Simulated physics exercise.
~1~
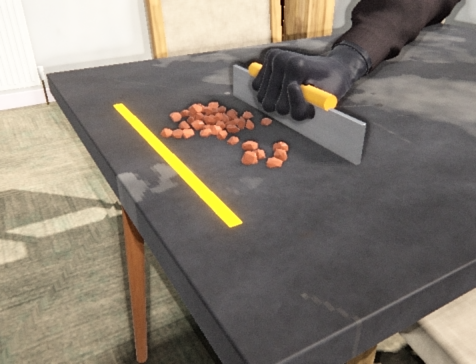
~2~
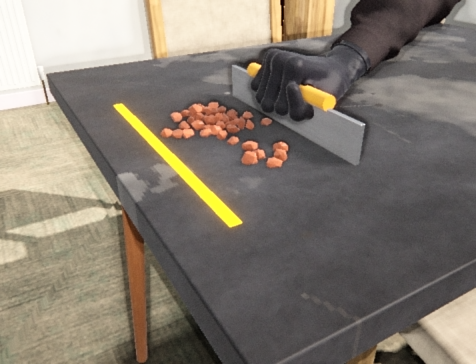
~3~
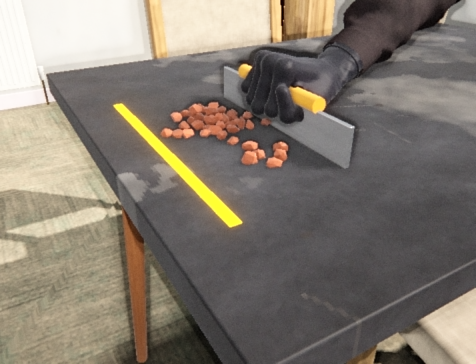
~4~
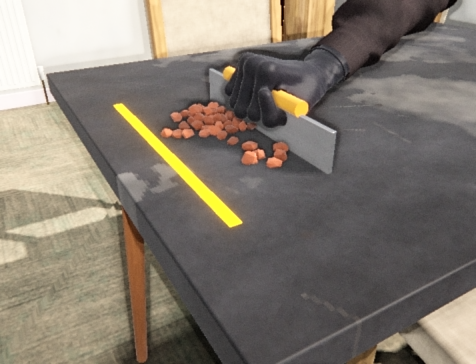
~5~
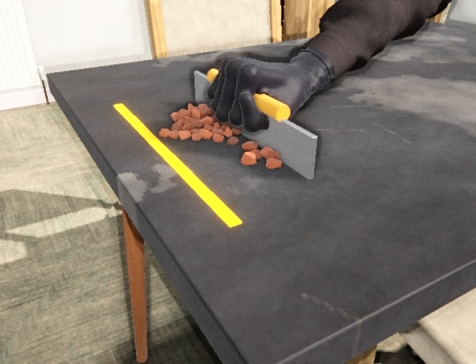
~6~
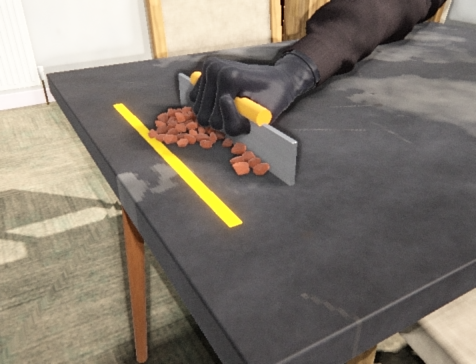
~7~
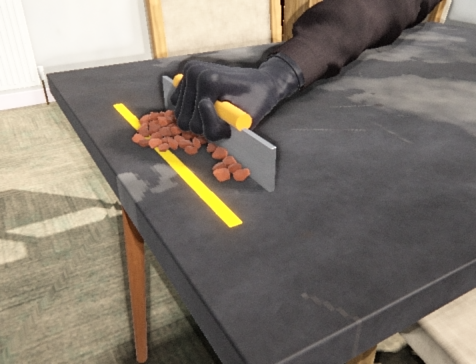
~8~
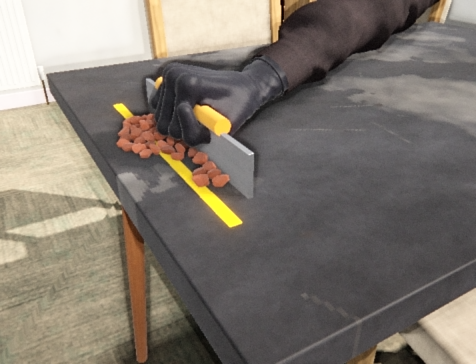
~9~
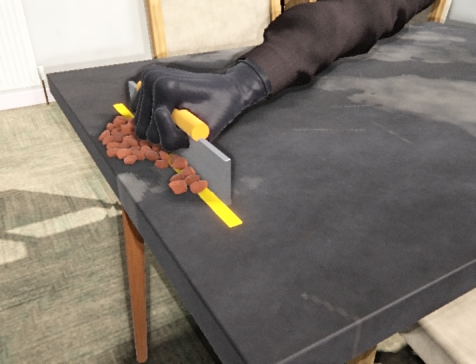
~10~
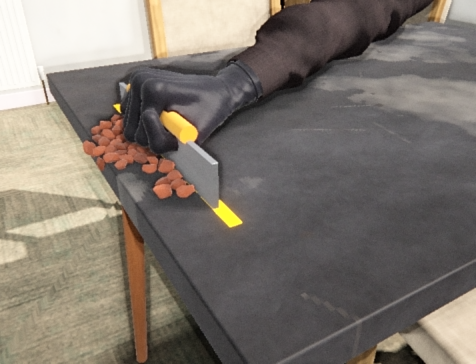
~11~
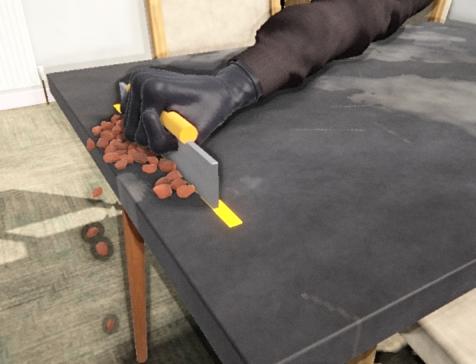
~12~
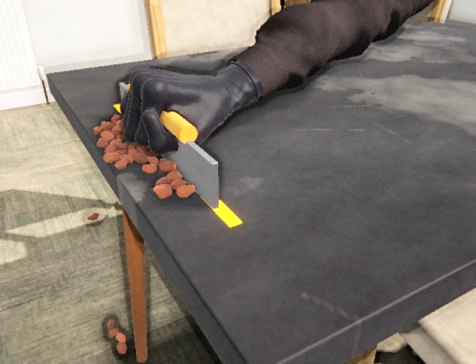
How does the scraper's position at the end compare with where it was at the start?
At the start the scraper is well to the right of the yellow tape, behind the two heaps. By the end it is farther left, stopped at the tape near the table's left edge.
